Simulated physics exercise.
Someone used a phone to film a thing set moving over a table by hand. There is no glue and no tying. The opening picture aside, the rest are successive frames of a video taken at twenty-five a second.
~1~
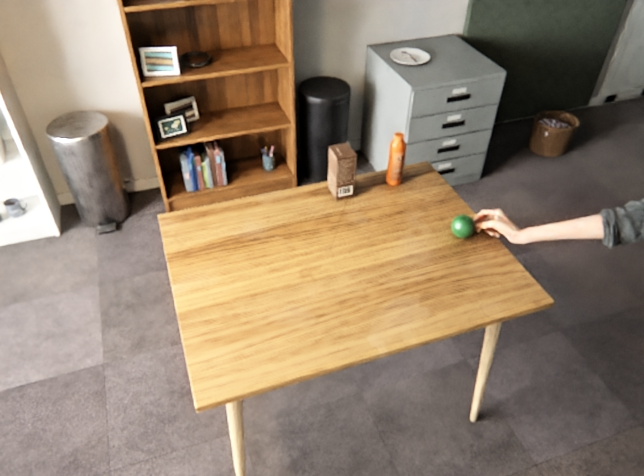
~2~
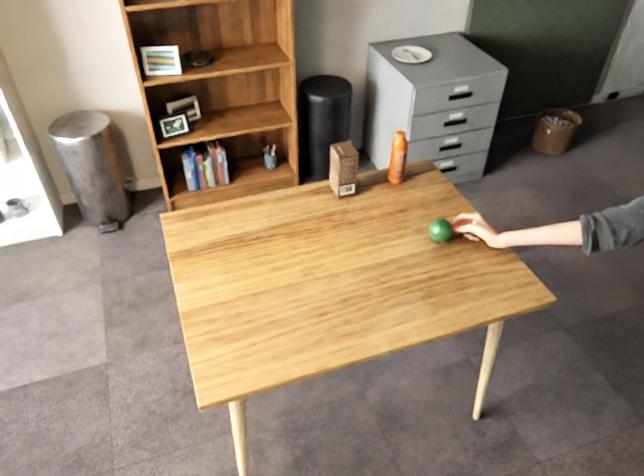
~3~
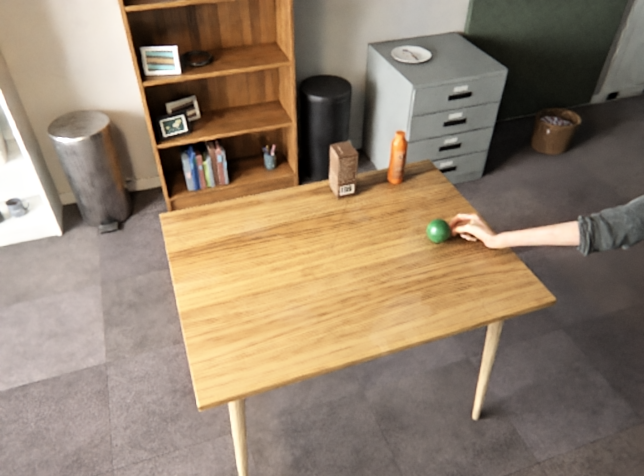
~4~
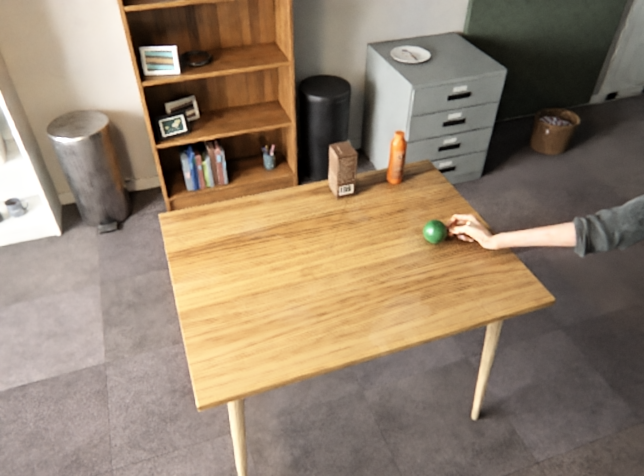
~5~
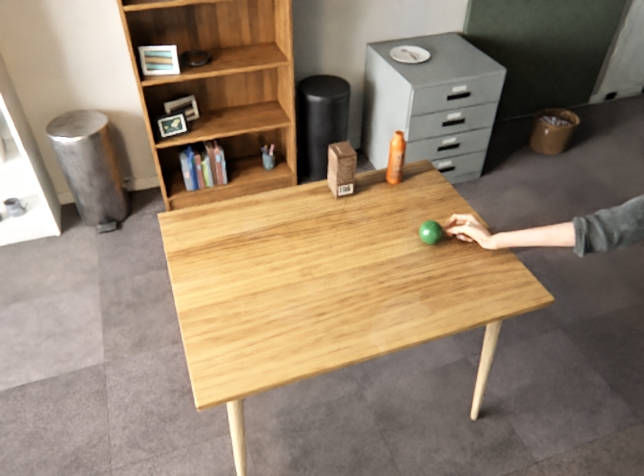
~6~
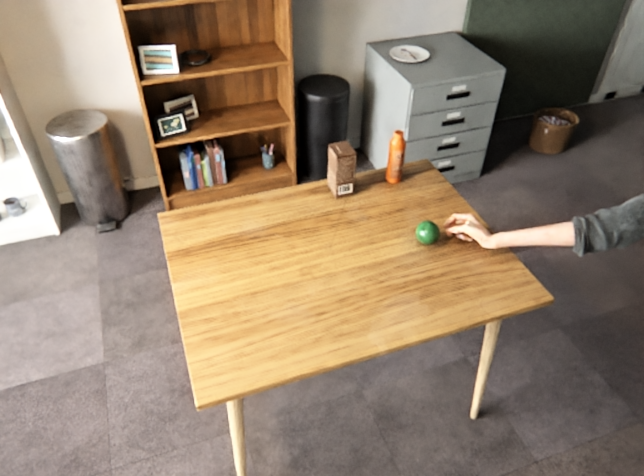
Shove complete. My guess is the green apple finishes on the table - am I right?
My guess is it keeps a grip on the table.
Then, 0.20 s on from there, green apple shifted about its own width near (414, 236).
Then, 0.50 s on from there, green apple shifted well along near (397, 240).
Then, 0.90 s on from there, green apple shifted well along near (382, 244).
In the end, moved from the start, green apple. At the end, from the last picture's camera, green apple near (377, 245).
